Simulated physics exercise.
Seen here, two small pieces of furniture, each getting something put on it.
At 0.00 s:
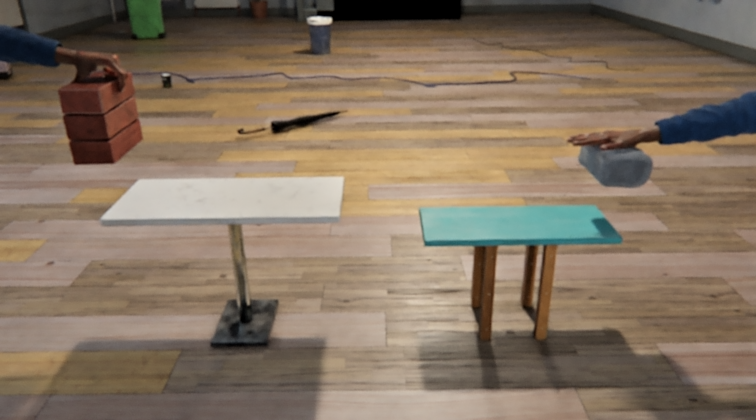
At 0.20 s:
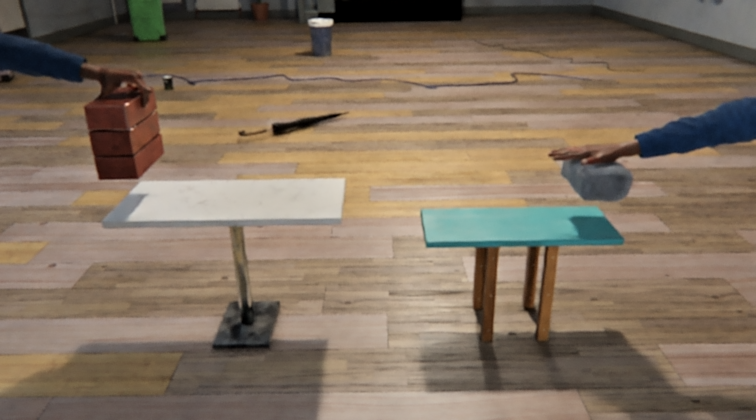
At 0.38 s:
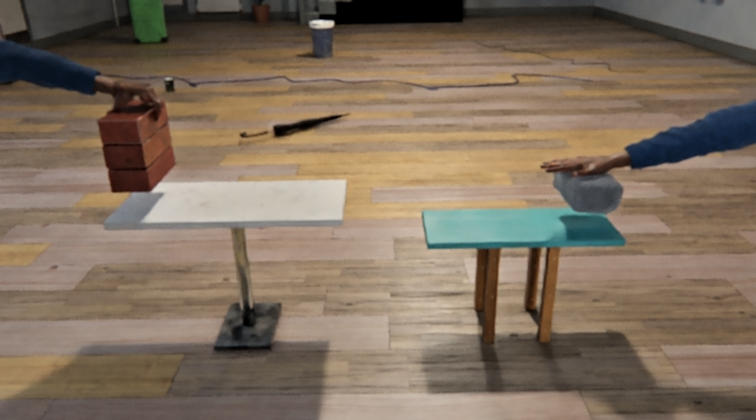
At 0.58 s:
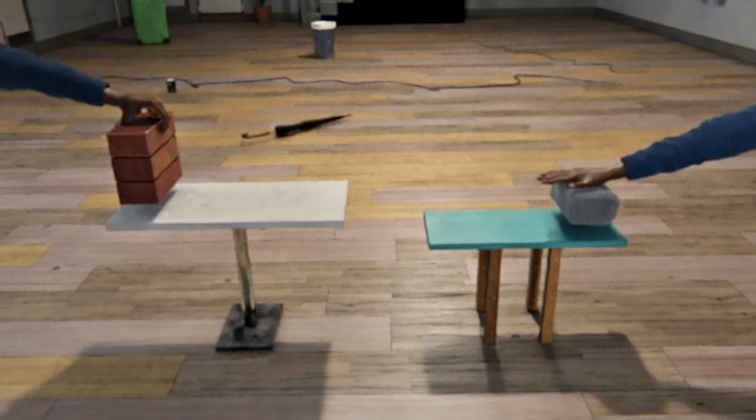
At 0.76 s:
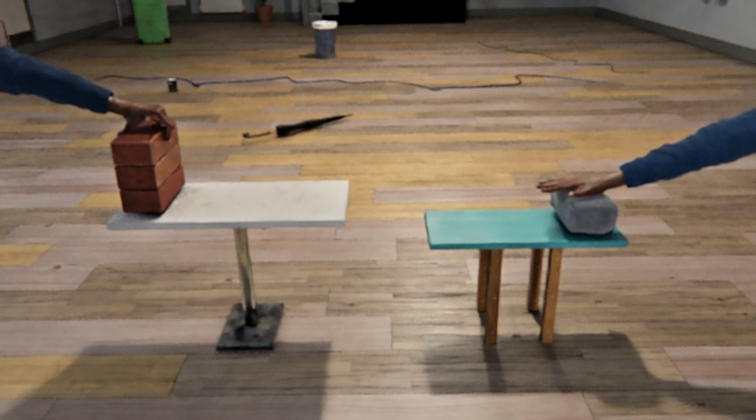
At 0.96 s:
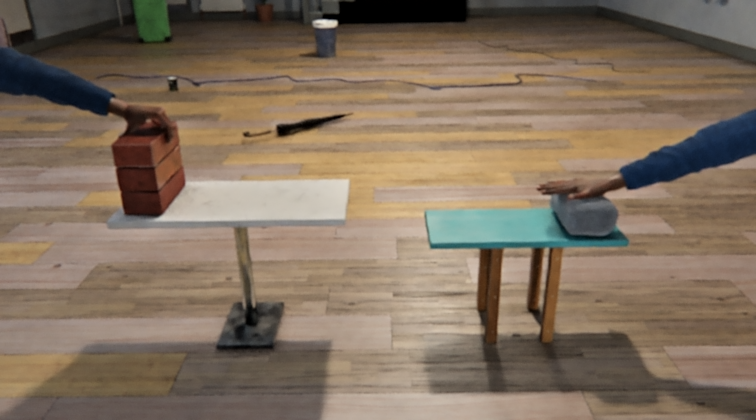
Two hands lowered objects onto two small tables, a stack of three red bricks onto the white one's left end and a grey cushion-like block onto the turquoise one's right end, and kept holding them.
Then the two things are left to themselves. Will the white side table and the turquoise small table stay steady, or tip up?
Here the white side table overbalances, the turquoise small table holds firm.
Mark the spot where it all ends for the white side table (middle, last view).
Near (105, 249).
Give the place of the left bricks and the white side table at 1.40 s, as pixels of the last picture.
About (93, 197), and the other about (182, 203).
By 1.40 s, white side table tilted by 21° near (182, 203); turquoise small table at rest near (521, 227).
By 1.56 s, white side table tilted by 49° near (122, 231); turquoise small table at rest near (521, 227).
By 1.76 s, white side table tilted by 66° near (95, 246); turquoise small table at rest near (521, 227).
When it is over (2.4 s), the white side table tips up, near (105, 249); the turquoise small table stays flat on its feet, near (521, 227).
